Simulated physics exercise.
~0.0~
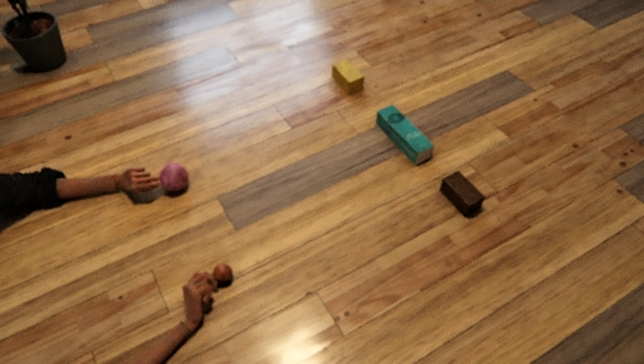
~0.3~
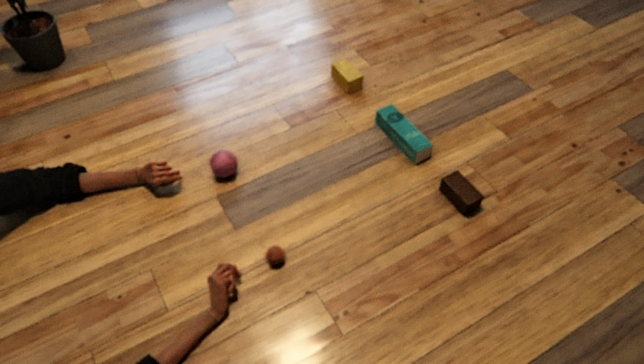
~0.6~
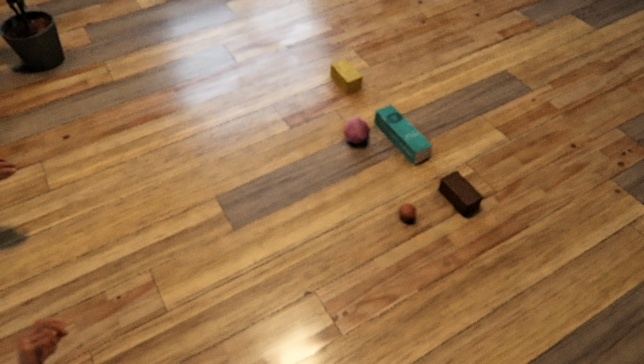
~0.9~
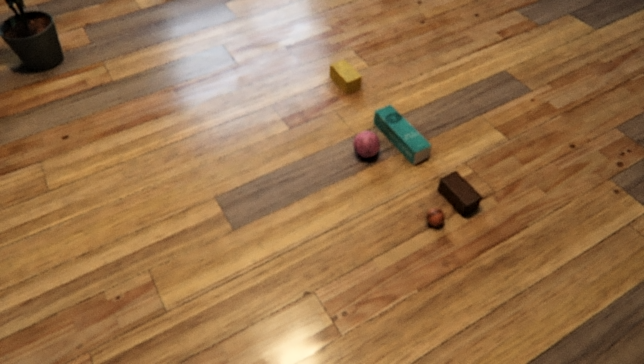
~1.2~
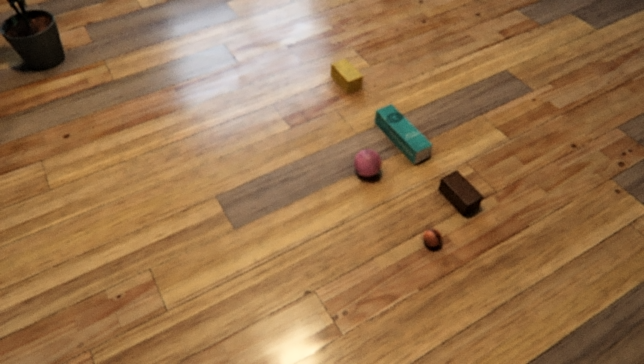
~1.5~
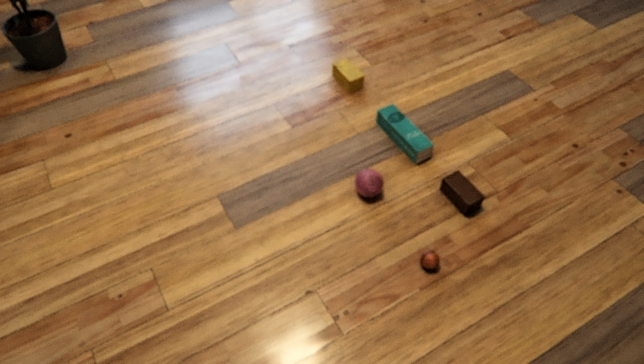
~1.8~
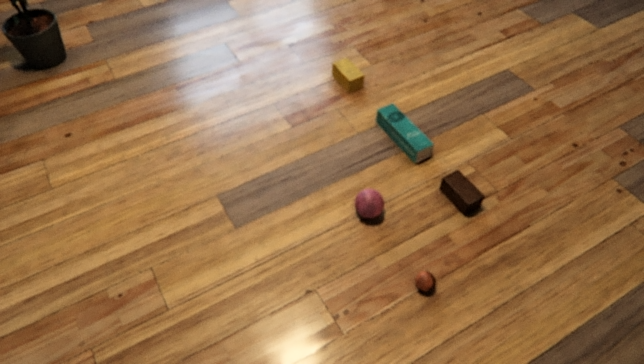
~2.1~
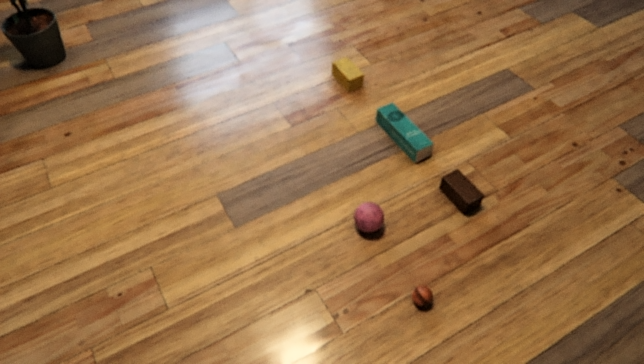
A wooden plank floor is seen from above at an angle, with a potted plant in the upper left corner. A yellow block, a longer turquoise block and a dark brown block stand in a spaced diagonal row right of centre. At the left, two hands push a pink ball and a smaller orange ball to the right, then let go and draw back out of view. The pink ball rolls into the turquoise block and the orange ball into the brown one. Both turn away and roll slowly down, passing through neither gap, and end below the row.
